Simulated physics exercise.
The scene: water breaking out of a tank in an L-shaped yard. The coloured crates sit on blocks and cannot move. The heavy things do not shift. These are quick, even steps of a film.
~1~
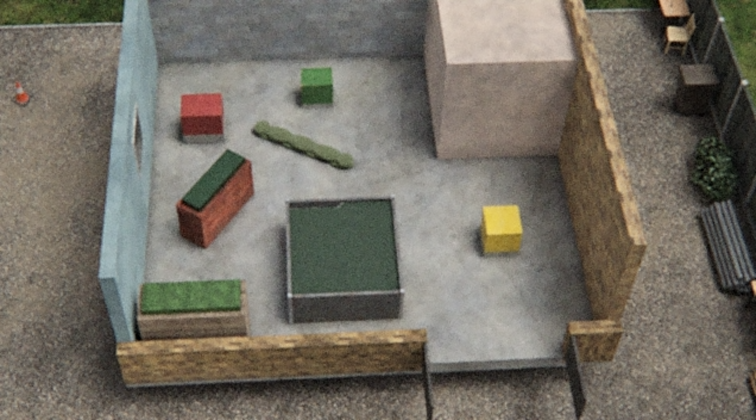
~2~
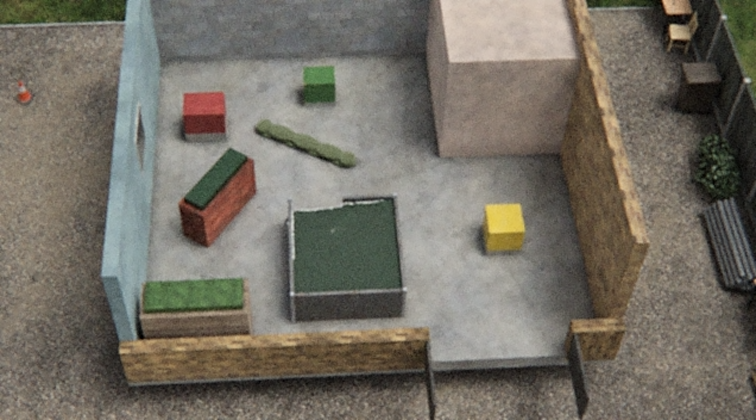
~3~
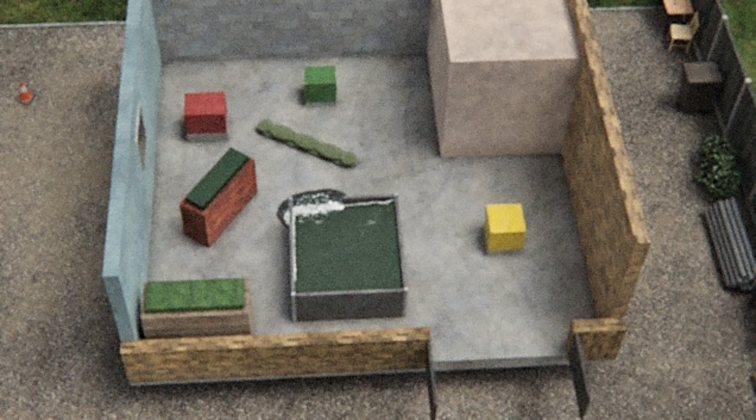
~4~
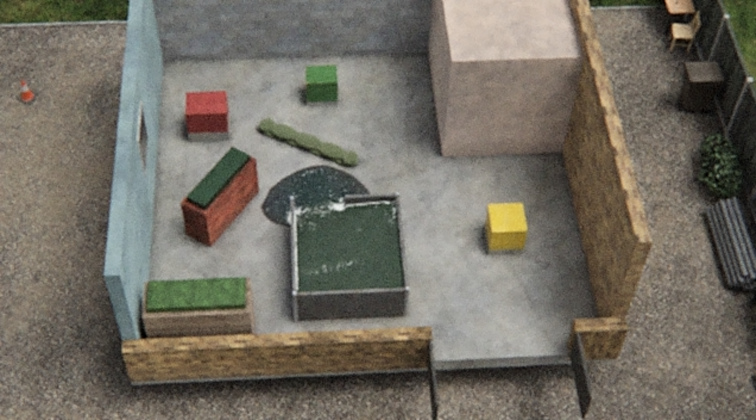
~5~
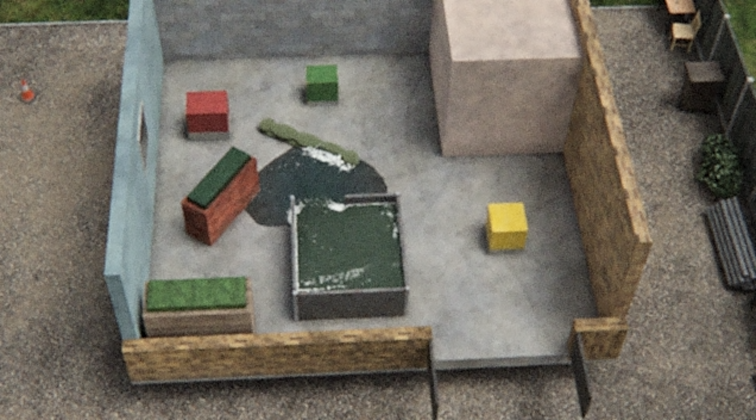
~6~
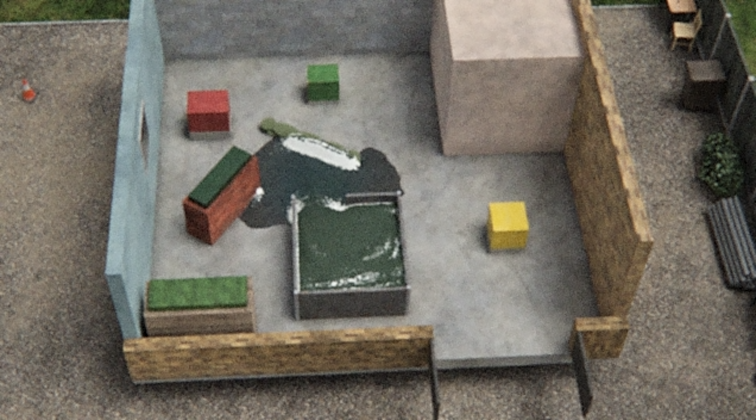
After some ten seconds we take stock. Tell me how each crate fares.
One by one: The green crate is soaked; the red crate is soaked; the yellow crate keeps dry.
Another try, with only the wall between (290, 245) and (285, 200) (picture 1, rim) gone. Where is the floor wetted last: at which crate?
I say the crate marked green.
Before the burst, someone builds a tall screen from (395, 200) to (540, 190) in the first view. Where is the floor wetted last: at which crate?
I say the yellow one.
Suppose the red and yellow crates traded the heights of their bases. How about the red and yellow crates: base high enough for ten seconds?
Then: Red takes water; yellow is safe.
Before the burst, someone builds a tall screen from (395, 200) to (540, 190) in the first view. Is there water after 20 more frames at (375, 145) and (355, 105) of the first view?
In that order: Wet, under water.
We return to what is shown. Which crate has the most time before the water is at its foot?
That is the yellow-painted one.
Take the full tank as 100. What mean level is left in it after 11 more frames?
I make it 56 per cent.
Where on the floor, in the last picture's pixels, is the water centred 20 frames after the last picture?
Around (307, 186).
A moment on, water covers 20 % of the floor; the green crate water round its plinth, the red crate water round its plinth, the yellow crate not reached.
Next, water covers 35 % of the floor; the green crate water round its plinth, the red crate water round its plinth, the yellow crate not reached.
Then, water covers 55 % of the floor; the green crate water round its plinth, the red crate water round its plinth, the yellow crate not reached.
Later, water covers 70 % of the floor; the green crate water round its plinth, the red crate water round its plinth, the yellow crate water round its plinth.
In the end, water covers 95 % of the floor; the green crate was topped, the red crate was topped, the yellow crate stayed above the water.
